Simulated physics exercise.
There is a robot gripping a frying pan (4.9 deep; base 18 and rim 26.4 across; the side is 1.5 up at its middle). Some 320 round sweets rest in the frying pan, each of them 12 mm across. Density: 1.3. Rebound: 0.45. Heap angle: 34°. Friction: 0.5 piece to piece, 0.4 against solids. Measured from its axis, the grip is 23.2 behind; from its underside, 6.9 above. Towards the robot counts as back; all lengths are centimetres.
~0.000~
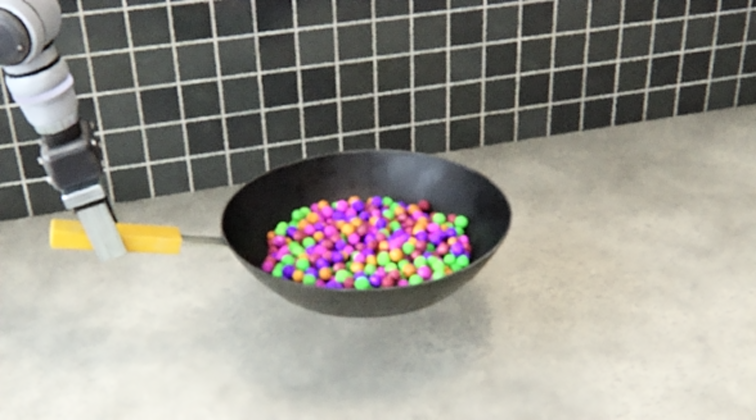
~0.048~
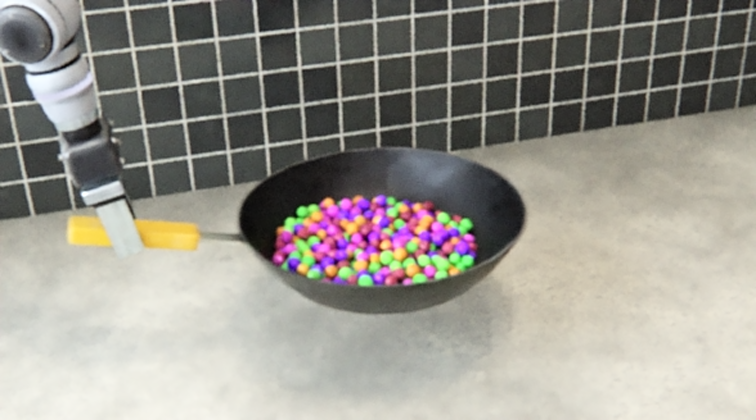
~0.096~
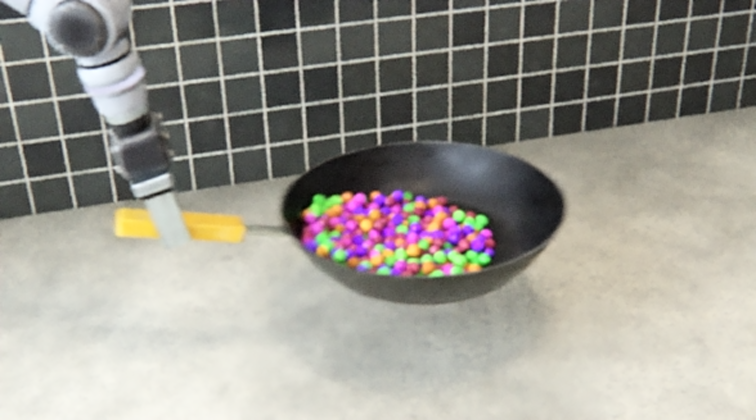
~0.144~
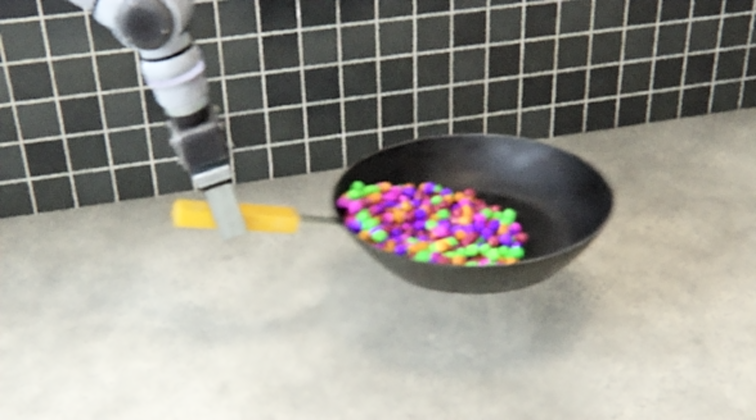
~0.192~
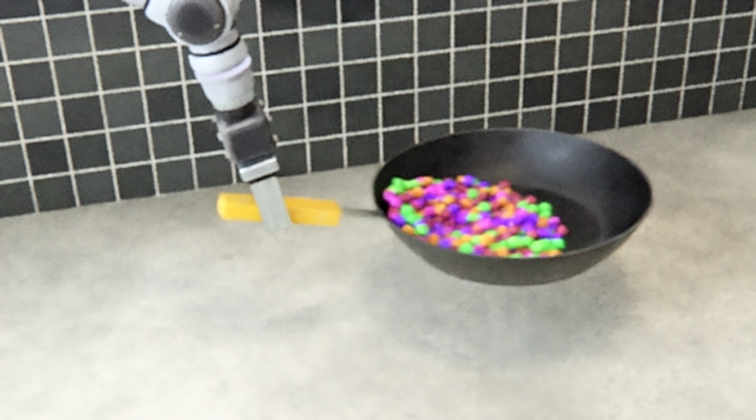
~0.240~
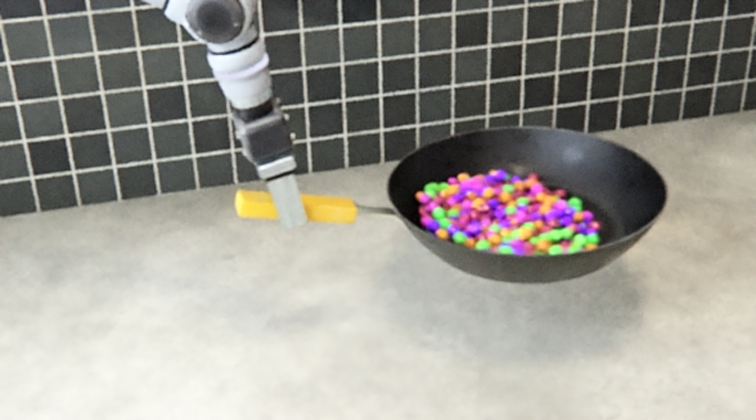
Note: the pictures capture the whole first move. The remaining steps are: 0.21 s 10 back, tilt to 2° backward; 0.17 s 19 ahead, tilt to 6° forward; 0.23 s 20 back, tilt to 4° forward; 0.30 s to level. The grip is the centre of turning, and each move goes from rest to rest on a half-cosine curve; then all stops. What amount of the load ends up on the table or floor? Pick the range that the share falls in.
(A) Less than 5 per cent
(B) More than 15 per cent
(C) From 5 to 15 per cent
(B) More than 15 per cent.
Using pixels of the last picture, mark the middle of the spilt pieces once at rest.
Approximately at (655, 278).
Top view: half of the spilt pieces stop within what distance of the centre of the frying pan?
That distance comes to about 30 cm.
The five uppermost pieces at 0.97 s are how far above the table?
16 cm, more or less.
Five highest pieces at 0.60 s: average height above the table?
About 21 cm.
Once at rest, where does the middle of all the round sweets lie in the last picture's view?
Close to (409, 243) in the last view.
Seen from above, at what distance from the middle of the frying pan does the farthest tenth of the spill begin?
65 centimetres, give or take.
After 0.60 s, tilted 6° forward, highest piece 22 above the table; 305 in the frying pan, 2 on the table or floor, 17 in flight or on a rim.
After 0.97 s, tilted 3° forward, highest piece 23 above the table; 229 in the frying pan, 58 on the table or floor, 37 in flight or on a rim.
After 1.35 s, level, highest piece 14 above the table; 229 in the frying pan, 95 on the table or floor.
After 2.40 s, level, highest piece 14 above the table; 229 in the frying pan, 95 on the table or floor.
At rest, 229 in the frying pan, 95 on the table or floor. That is 29 % on the table or floor.
